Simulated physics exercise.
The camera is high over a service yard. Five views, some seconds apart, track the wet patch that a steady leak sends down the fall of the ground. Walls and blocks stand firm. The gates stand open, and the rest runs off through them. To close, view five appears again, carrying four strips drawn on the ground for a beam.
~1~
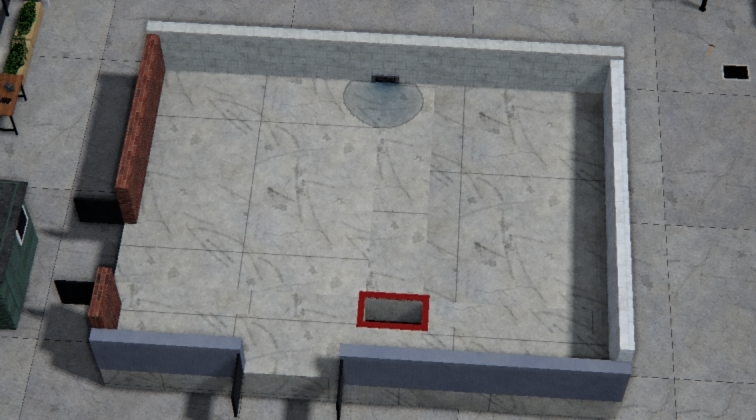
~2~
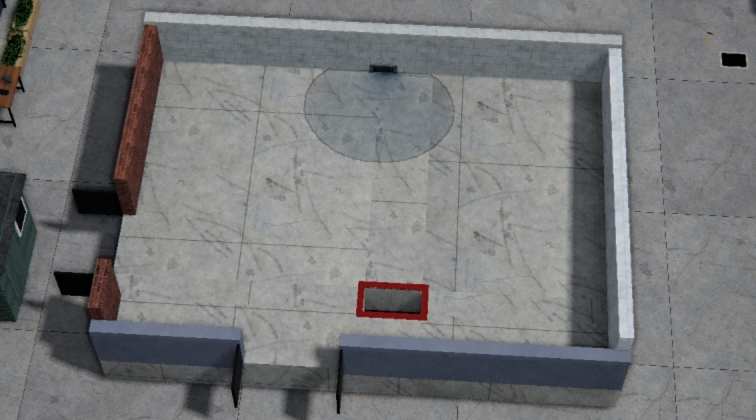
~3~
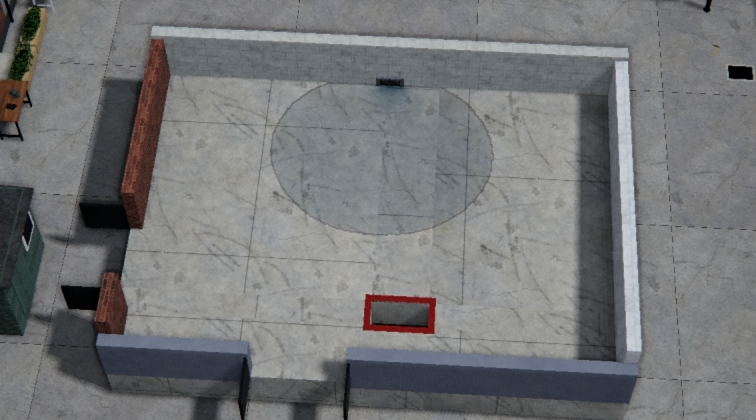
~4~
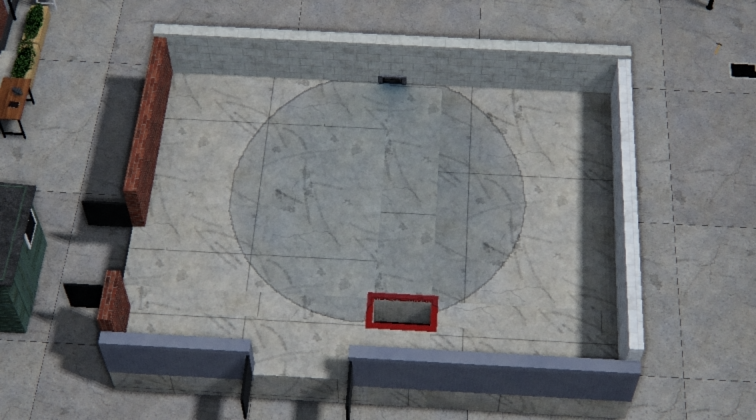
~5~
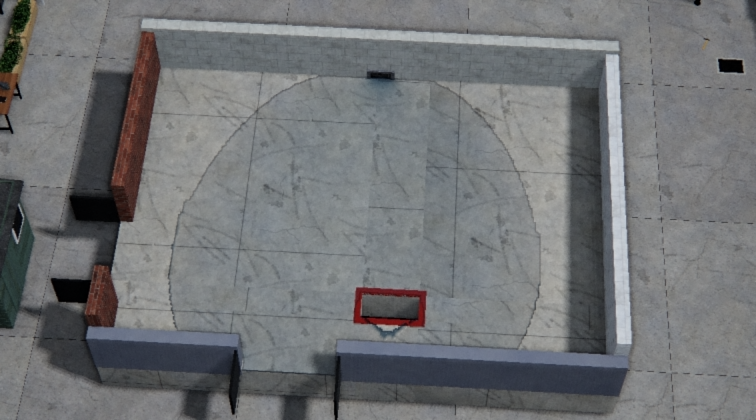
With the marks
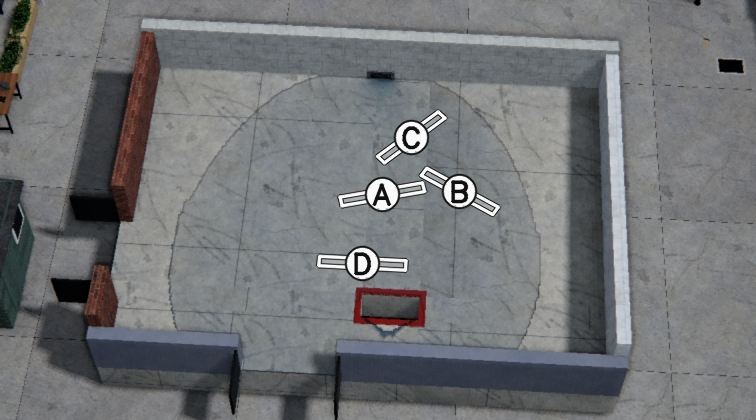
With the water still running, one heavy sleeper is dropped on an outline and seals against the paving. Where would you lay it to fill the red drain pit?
B is best.
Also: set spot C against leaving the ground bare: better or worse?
Spot C is worse.
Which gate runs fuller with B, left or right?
The right one.
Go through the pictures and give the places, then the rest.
Outfall at (385, 79); red drain pit at (393, 311); open gate at (293, 364); open gate at (129, 263); front seen at (374, 121), 2 % of the ground wet; red drain pit still dry, in the first picture.
Front seen at (344, 153), 9 % of the ground wet; red drain pit still dry, in the second picture.
Front seen at (412, 230), 21 % of the ground wet; red drain pit still dry, in the third picture.
Front seen at (310, 308), 39 % of the ground wet; red drain pit taking water, in the fourth picture.
In the fifth picture, 57 % of the ground is wet; red drain pit taking water.
On the marked copy, A from (341, 201) to (423, 187); B from (424, 171) to (495, 210); C from (380, 159) to (441, 114); D from (319, 260) to (405, 265).
If A is chosen, about 13 % of the stream goes into the red drain pit, about 86 % out by the gates.
If B is chosen, about 28 % of the stream goes into the red drain pit, about 71 % out by the gates.
If C is chosen, about 13 % of the stream goes into the red drain pit, about 83 % out by the gates.
If D is chosen, about 11 % of the stream goes into the red drain pit, about 87 % out by the gates.
